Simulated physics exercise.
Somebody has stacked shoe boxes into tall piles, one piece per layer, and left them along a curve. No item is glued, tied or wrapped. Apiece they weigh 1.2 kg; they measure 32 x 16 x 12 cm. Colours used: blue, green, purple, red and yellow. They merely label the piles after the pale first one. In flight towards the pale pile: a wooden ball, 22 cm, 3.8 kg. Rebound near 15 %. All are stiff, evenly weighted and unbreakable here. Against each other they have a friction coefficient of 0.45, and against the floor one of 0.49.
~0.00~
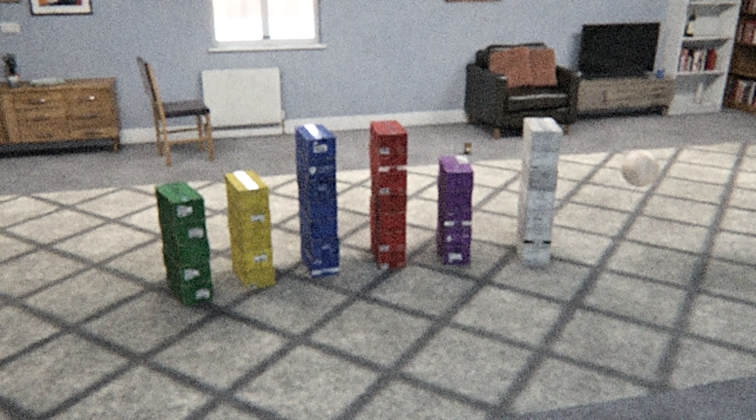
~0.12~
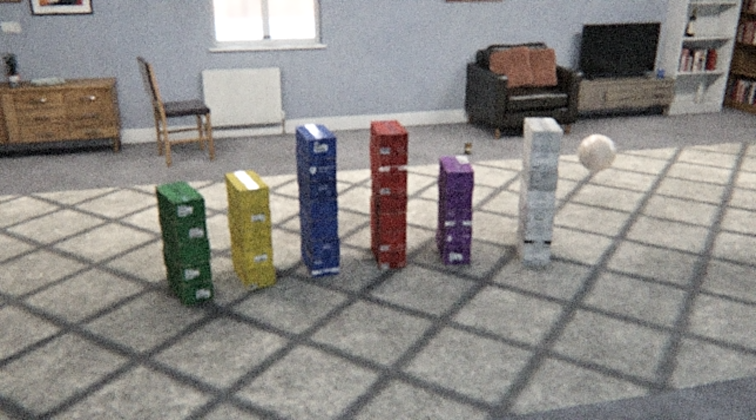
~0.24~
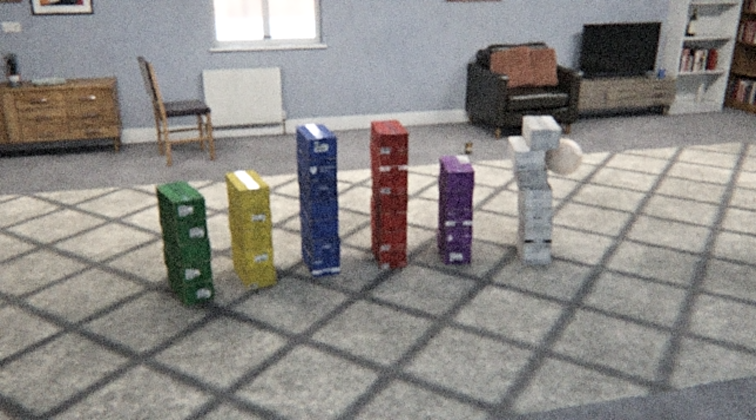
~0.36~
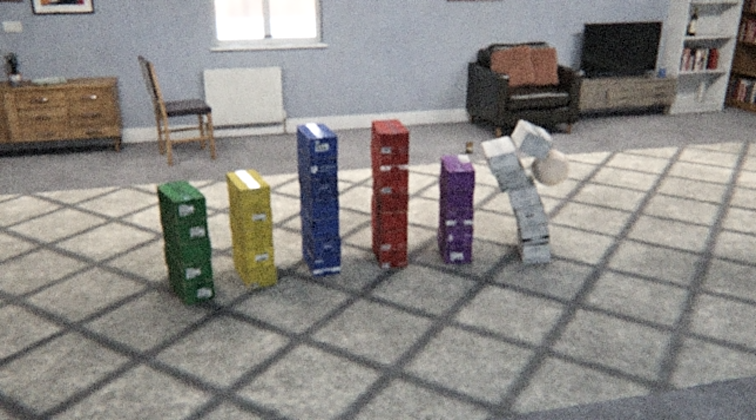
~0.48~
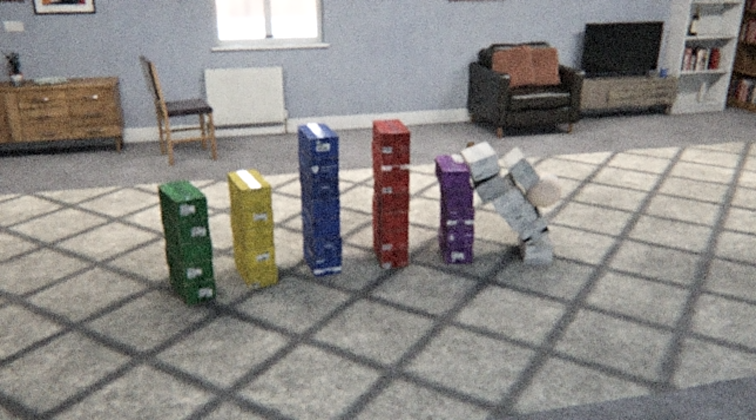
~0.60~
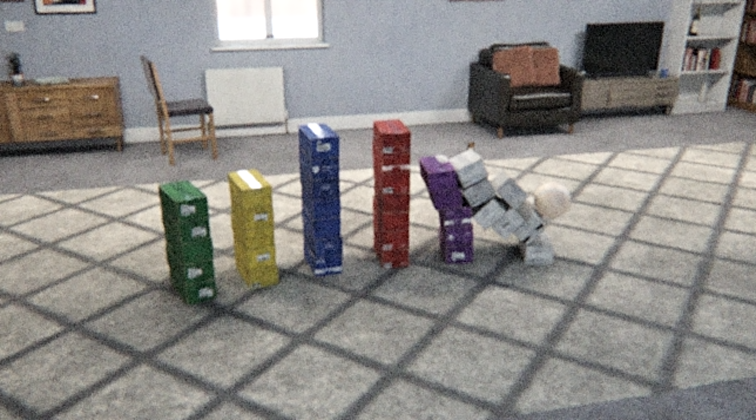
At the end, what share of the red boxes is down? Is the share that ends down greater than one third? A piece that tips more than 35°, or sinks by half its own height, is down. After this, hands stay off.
Yes, it goes past a third.
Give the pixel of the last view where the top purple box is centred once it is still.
Roughly at (355, 214).
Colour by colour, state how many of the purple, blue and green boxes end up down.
Purple: 5; blue: 7; green: 5.
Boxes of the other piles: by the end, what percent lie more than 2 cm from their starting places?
I count 100 % as shifted.
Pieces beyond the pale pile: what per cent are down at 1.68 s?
15 per cent at that moment.
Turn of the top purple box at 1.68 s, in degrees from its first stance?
Some 40°.
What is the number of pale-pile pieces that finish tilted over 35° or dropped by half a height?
Exactly 5 of the pale pieces.
By 1.68 s, 5 of the pale pile down; none of the 7 red boxes down (5 of 29 in all colours); top red box tilted 23°; top purple box tilted 35°, 12 cm lower.
By 2.54 s, 5 of the pale pile down; 7 of the 7 red boxes down (23 of 29 in all colours); top red box tilted 39°, 33 cm lower; top purple box tilted 41°, 25 cm lower.
When it is over (4.3 s), 5 of the pale pile down; 7 of the 7 red boxes down (29 of 29 in all colours); top red box tilted 40°, 39 cm lower; top green box upside down. That is 100 per cent. In pixels of the last frame, middles, top red box near (237, 209).
